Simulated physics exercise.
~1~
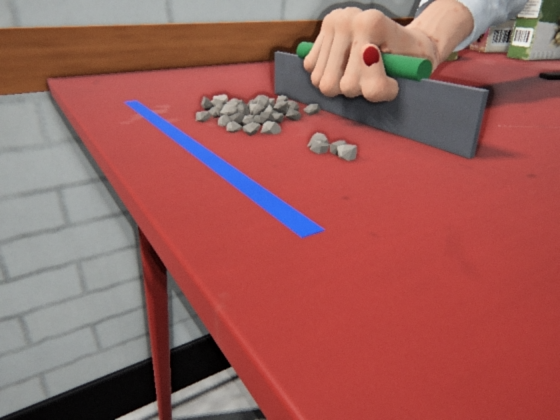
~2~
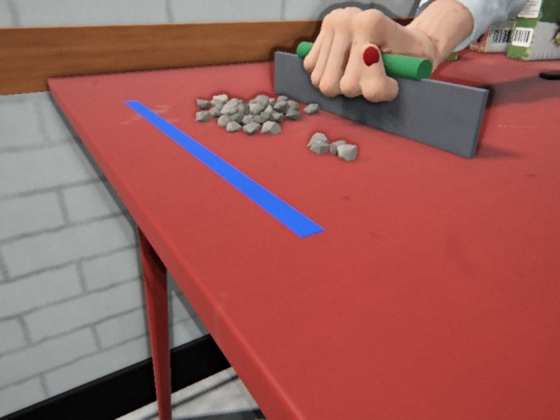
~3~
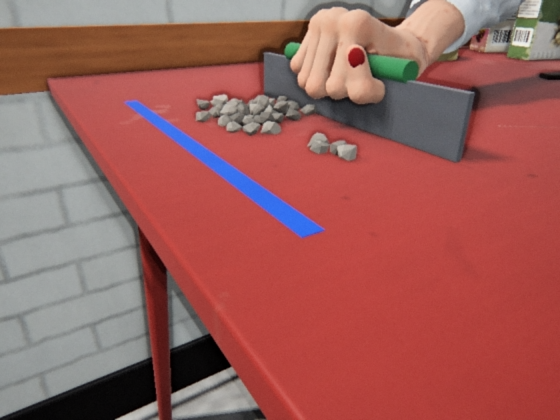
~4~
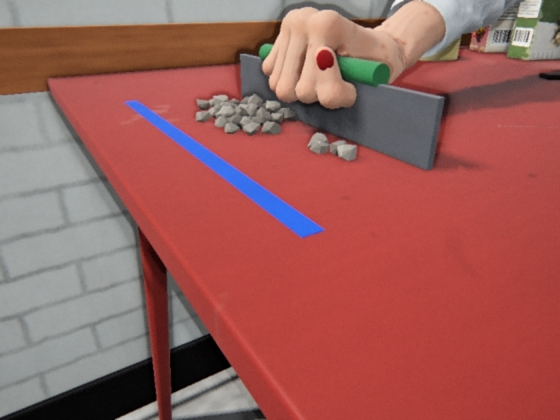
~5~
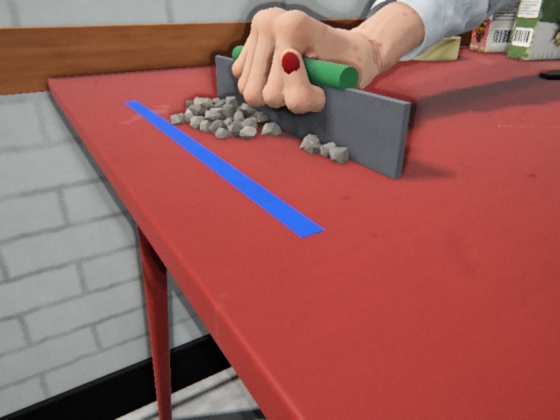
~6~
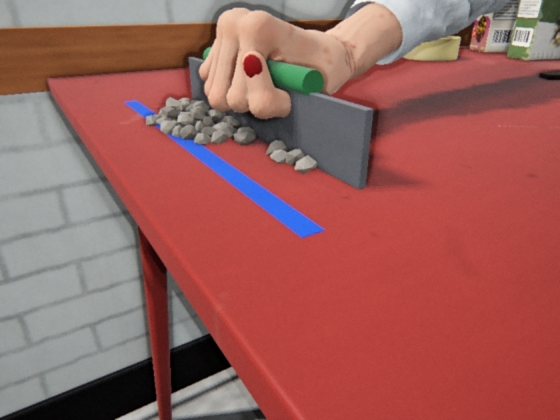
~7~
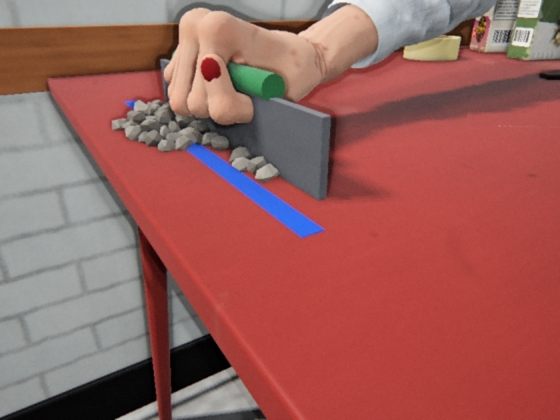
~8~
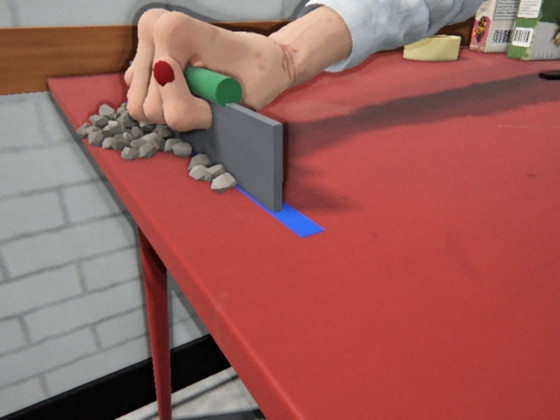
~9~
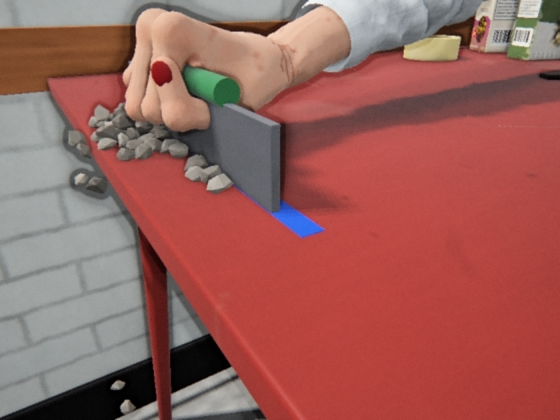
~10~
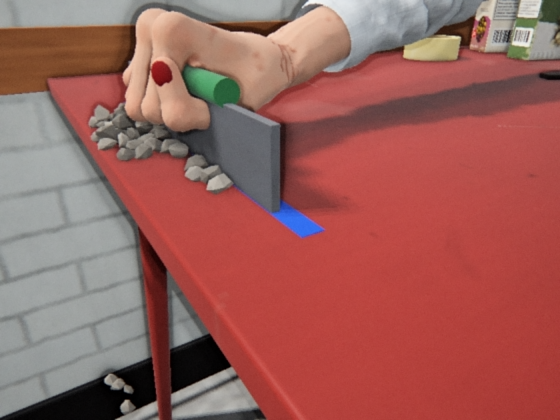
Hand pushing grey stones leftward across a red table with a scraper, stopping over blue tape as a few fall off the edge.
